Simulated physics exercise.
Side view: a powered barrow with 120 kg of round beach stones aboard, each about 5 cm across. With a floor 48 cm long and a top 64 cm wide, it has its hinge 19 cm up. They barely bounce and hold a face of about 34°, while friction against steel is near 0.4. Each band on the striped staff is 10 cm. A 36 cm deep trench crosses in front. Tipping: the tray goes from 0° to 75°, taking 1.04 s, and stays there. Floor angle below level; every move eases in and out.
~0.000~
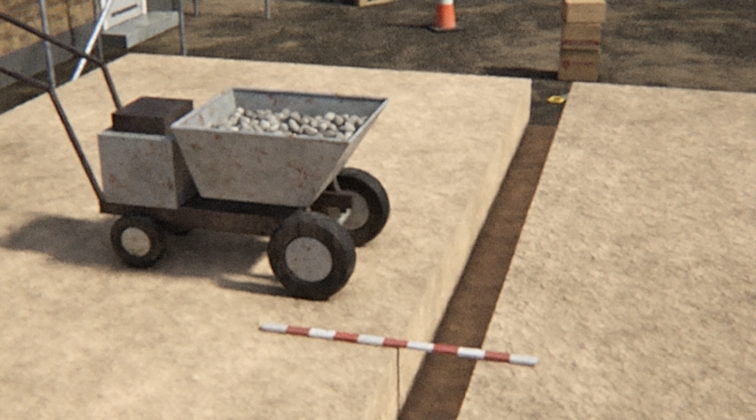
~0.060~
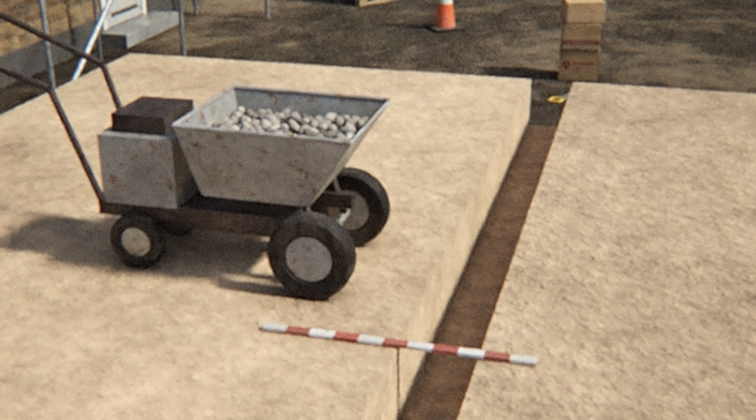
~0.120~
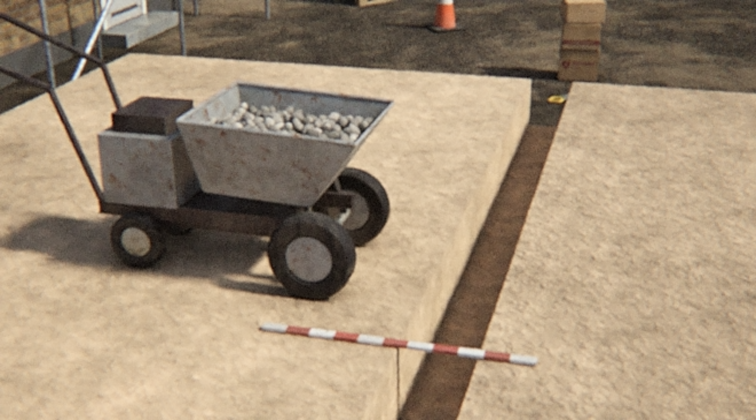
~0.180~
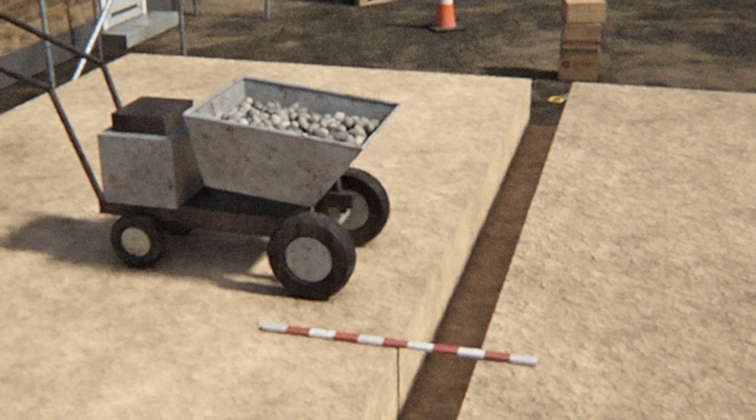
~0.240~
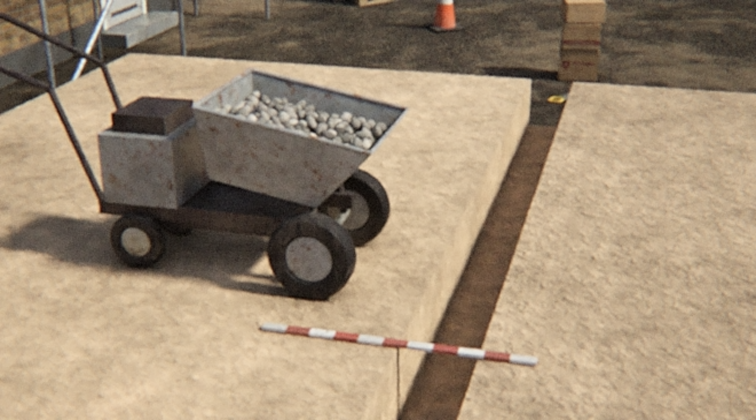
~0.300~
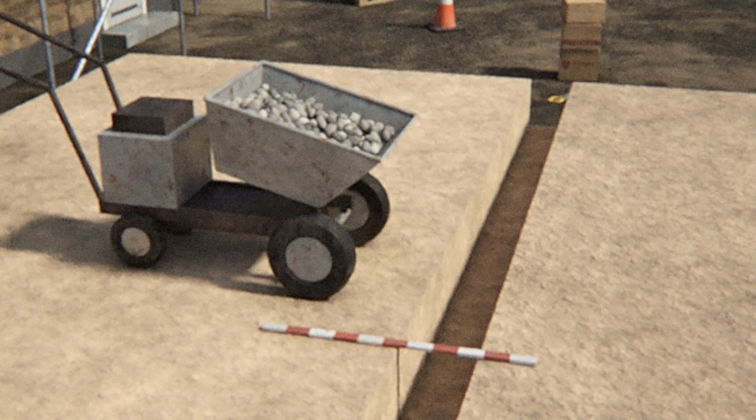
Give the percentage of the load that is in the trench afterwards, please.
Near 66 per cent of the load.
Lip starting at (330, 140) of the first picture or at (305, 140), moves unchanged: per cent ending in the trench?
About 85 per cent first, then about 100 per cent.
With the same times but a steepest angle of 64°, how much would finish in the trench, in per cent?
Around 60 per cent would finish in the trench.
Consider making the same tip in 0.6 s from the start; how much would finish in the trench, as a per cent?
In that case some 50 per cent.
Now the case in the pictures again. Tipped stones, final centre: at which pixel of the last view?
Resting centre: About (486, 333).
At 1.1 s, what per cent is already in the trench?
Around 25 per cent of it.
After 0.8 s the floor is at 63°; 100 % in the tray; the foremost stones are at (449, 229).
After 1.1 s the floor is at 75°; 57 % in the tray, 25 % in the trench, 18 % past the trench; the foremost stones are at (565, 300).
After 1.5 s the floor is at 75°; 21 % in the tray, 44 % in the trench, 34 % past the trench; the foremost stones are at (683, 303).
After 3.4 s the floor is at 75°; 0 % in the tray, 66 % in the trench, 34 % past the trench; the foremost stones are past the picture's edge.
